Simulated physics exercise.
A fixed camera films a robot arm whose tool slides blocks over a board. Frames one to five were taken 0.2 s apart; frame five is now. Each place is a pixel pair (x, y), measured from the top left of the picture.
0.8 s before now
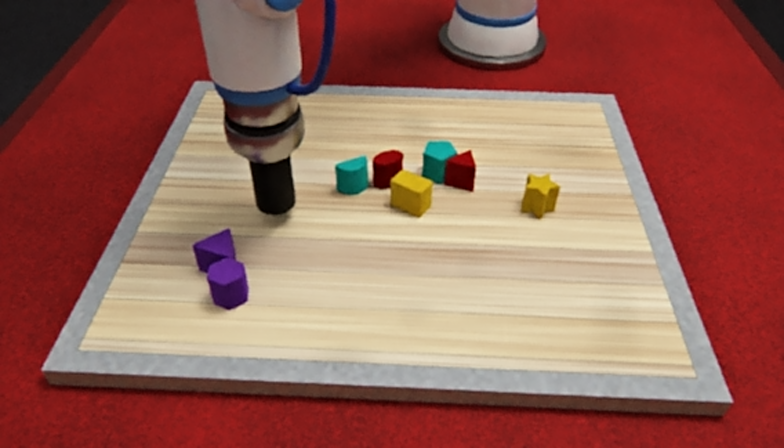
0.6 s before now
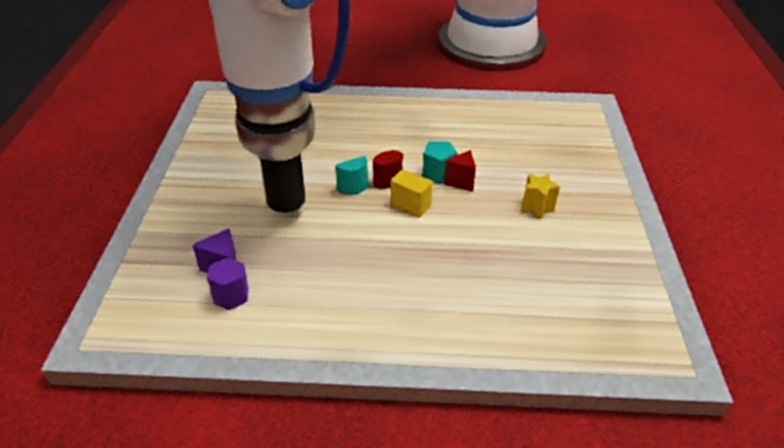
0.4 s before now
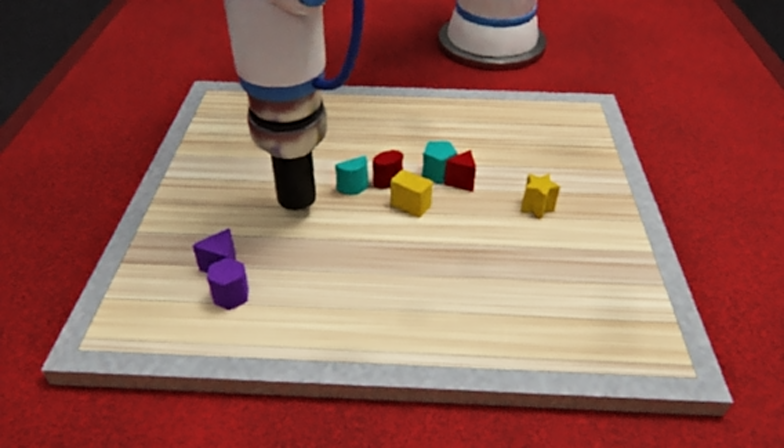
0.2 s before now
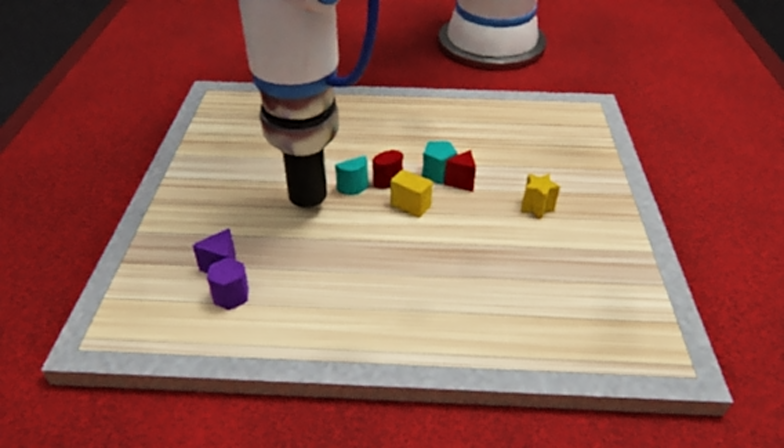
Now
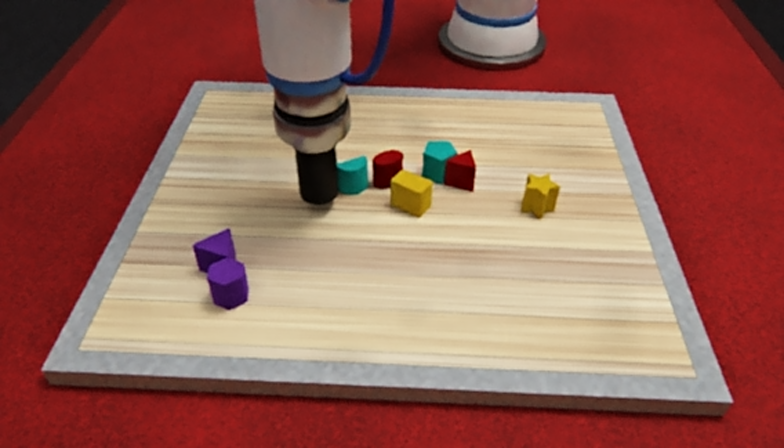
Robot arm with a black cylindrical tip sliding slowly right across a wooden board toward a turquoise block, the coloured blocks staying still.
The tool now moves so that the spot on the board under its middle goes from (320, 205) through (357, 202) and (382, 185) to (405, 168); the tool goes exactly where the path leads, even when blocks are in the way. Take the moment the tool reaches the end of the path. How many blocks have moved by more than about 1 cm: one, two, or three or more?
Two blocks move more than 1 cm.
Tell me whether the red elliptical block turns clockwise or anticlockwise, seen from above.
It ends up turned clockwise.
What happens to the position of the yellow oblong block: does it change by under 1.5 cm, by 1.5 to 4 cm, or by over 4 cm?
The best fit is under 1.5 cm.
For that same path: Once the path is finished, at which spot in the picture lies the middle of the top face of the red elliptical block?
Just about (422, 130).
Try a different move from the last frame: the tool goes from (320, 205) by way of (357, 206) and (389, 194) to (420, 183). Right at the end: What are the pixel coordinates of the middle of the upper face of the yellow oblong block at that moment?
The yellow oblong block ends near (440, 178).
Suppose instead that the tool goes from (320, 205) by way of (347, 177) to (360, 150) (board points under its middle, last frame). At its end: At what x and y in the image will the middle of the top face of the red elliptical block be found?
Top centre: (408, 156).
The first path, step by step. One third of the way, tool (357, 189); turquoise D-shaped block (360, 157).
Two thirds of the way, tool (383, 172); turquoise D-shaped block (365, 146), turned 35° anticlockwise; red elliptical block (407, 146), turned 15° clockwise.
At the end, tool (405, 156); turquoise D-shaped block (365, 145), turned 40° anticlockwise; red elliptical block (422, 130), turned 65° clockwise; yellow oblong block unmoved; turquoise pentagon unmoved.
